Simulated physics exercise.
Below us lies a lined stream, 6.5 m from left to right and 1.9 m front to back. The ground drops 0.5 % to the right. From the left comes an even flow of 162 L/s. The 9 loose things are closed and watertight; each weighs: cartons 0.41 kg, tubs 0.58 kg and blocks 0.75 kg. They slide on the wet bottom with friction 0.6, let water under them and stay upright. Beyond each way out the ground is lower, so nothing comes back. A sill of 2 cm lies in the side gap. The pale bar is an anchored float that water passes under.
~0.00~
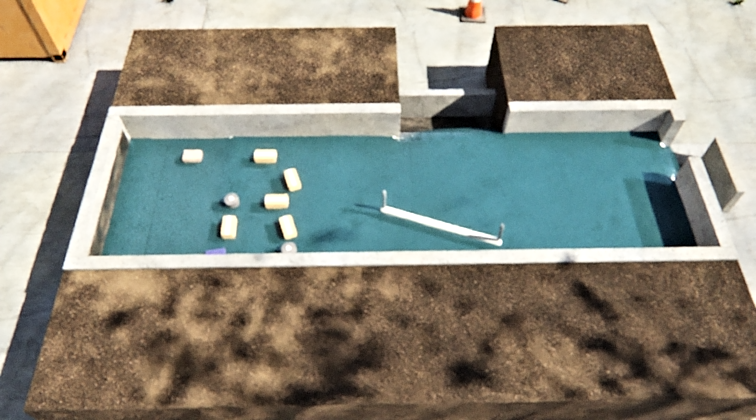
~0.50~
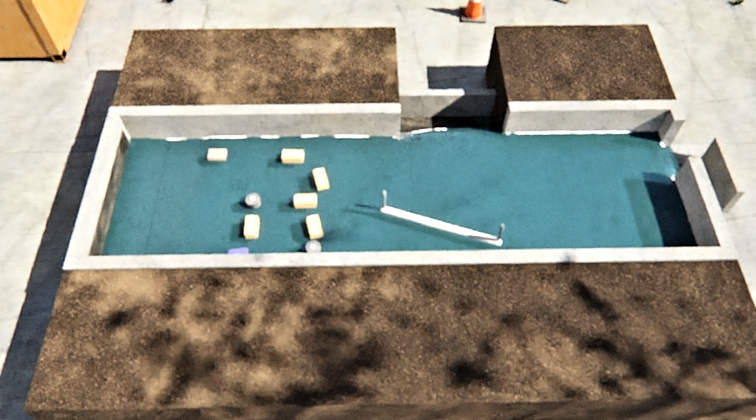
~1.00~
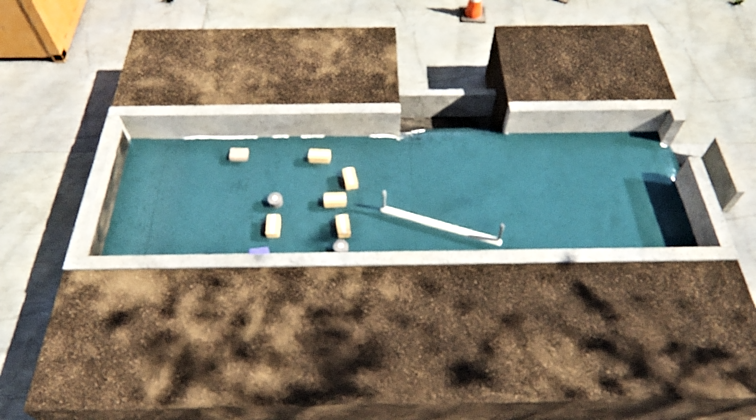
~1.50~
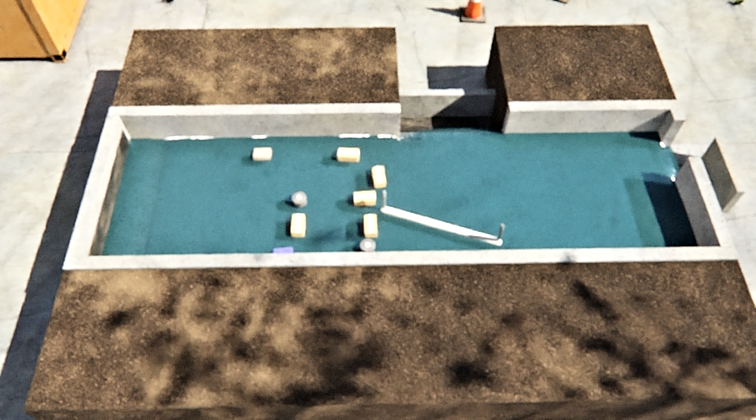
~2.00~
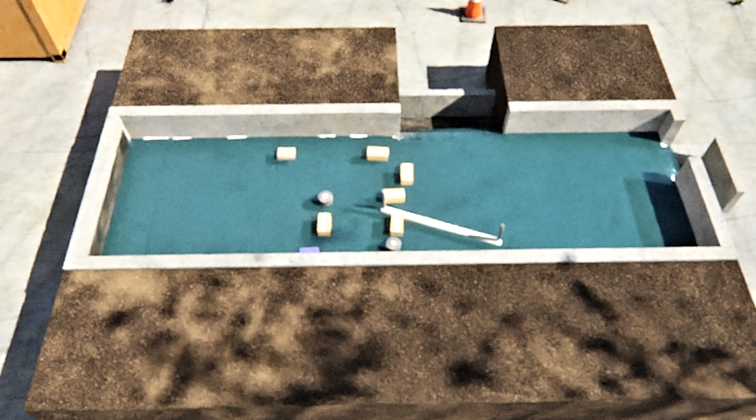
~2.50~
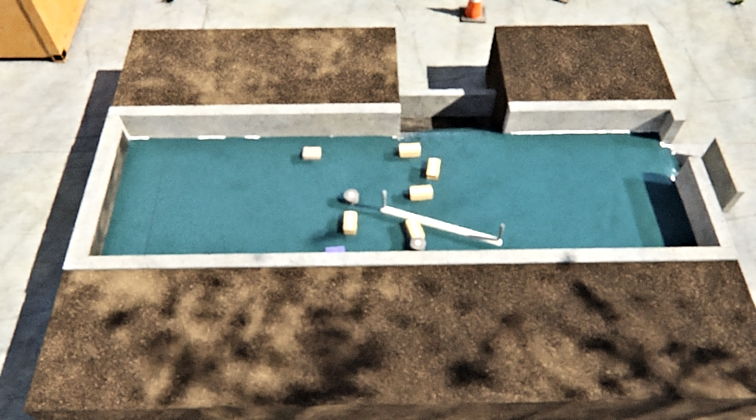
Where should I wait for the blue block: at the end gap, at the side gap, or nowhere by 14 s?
The blue block: Neither.
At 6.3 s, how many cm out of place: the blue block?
About 300 cm.
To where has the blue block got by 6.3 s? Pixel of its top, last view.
Near (489, 258).
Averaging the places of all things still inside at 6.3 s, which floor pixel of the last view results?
At about (503, 221).
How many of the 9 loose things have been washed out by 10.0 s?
4 of them.
After 3.5 s the blue block is near (386, 251), 1.8 m from its start, afloat; 1 of 9 are out; 8 afloat.
After 6.3 s the blue block is near (489, 258), 2.9 m from its start, afloat; 3 of 9 are out; 6 afloat.
After 10.0 s the blue block is near (561, 253), 3.7 m from its start, afloat; 4 of 9 are out; 5 afloat.
After 14.0 s the blue block is near (618, 239), 4.4 m from its start, afloat; 4 of 9 are out; 5 afloat.
